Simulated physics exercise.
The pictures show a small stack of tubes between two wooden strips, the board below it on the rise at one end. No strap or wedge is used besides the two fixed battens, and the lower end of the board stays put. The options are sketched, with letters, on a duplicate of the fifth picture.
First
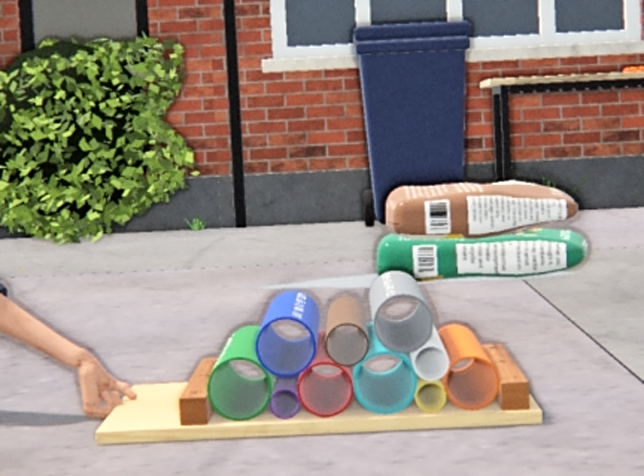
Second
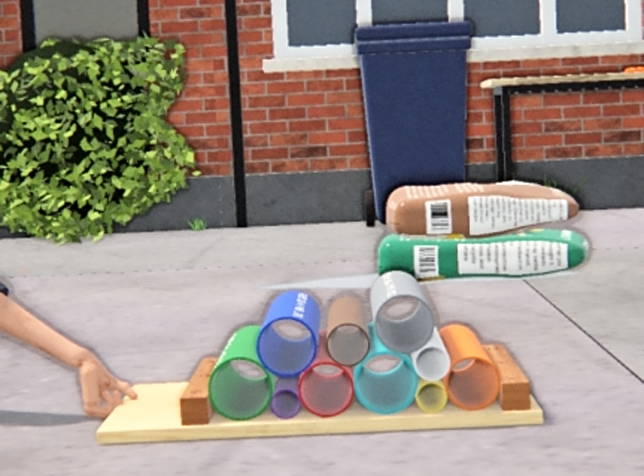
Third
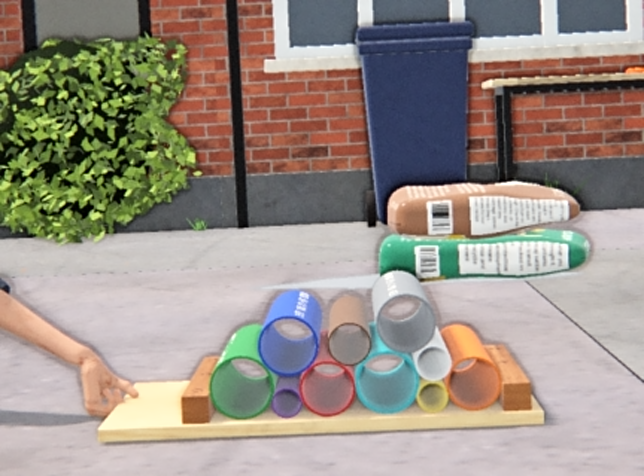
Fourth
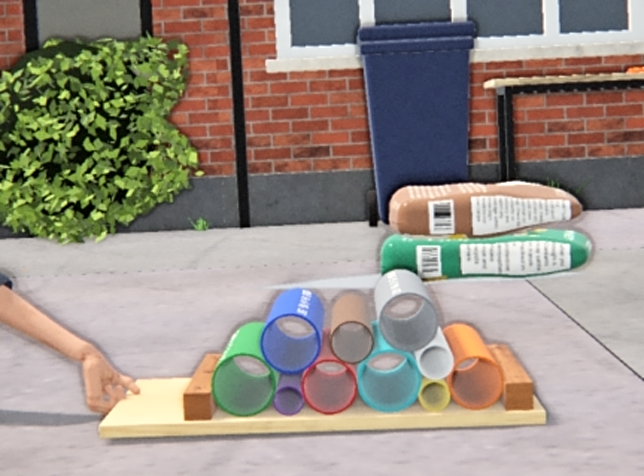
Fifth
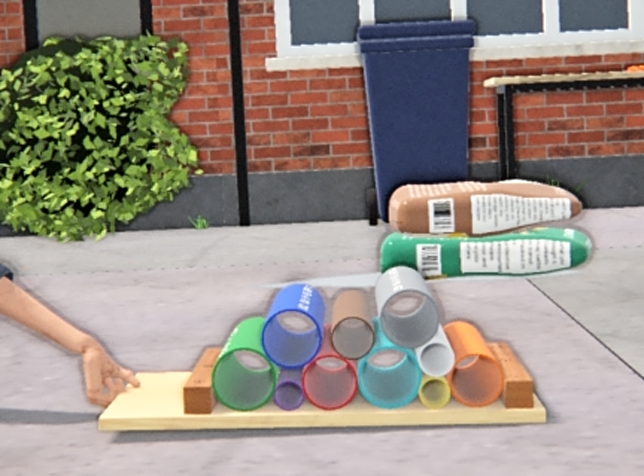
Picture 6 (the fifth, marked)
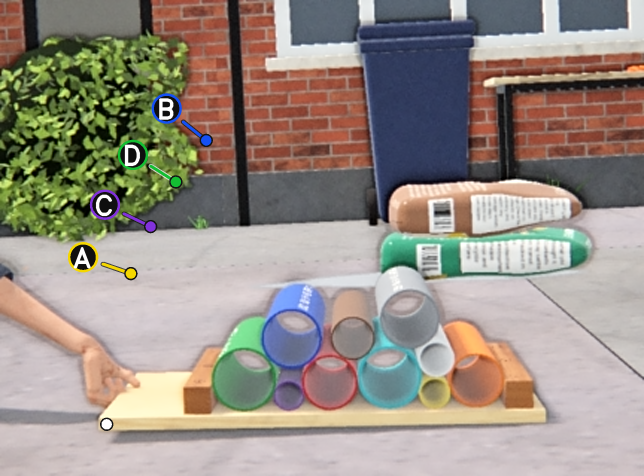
On a paved area before a red brick wall with windows, seen from a fixed, slightly raised view, a leafy bush stands left and a dark blue bin behind two stacked bags. In front, colourful tubes, green, blue, red, grey and orange among them, lie piled between wooden strips on a pale board. A hand holds the board's left end, and board and tubes shift only very slightly.
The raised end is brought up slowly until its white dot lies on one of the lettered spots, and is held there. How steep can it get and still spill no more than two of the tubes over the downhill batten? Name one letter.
Lift it to D and no more.
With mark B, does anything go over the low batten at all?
Yes.
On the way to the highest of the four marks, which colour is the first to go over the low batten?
The grey one.
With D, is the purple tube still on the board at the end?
The purple tube: Yes.
On the marked copy, A at (131, 273); B at (206, 141); C at (151, 227); D at (176, 182); the white dot at (107, 424).
With D. Early on, board at 19°.
Further on, board at 35°.
At the end, board at 35°, one over the low batten (grey).
As for the rest, A none over the low batten; B three over the low batten (blue, brown, grey); C none over the low batten.
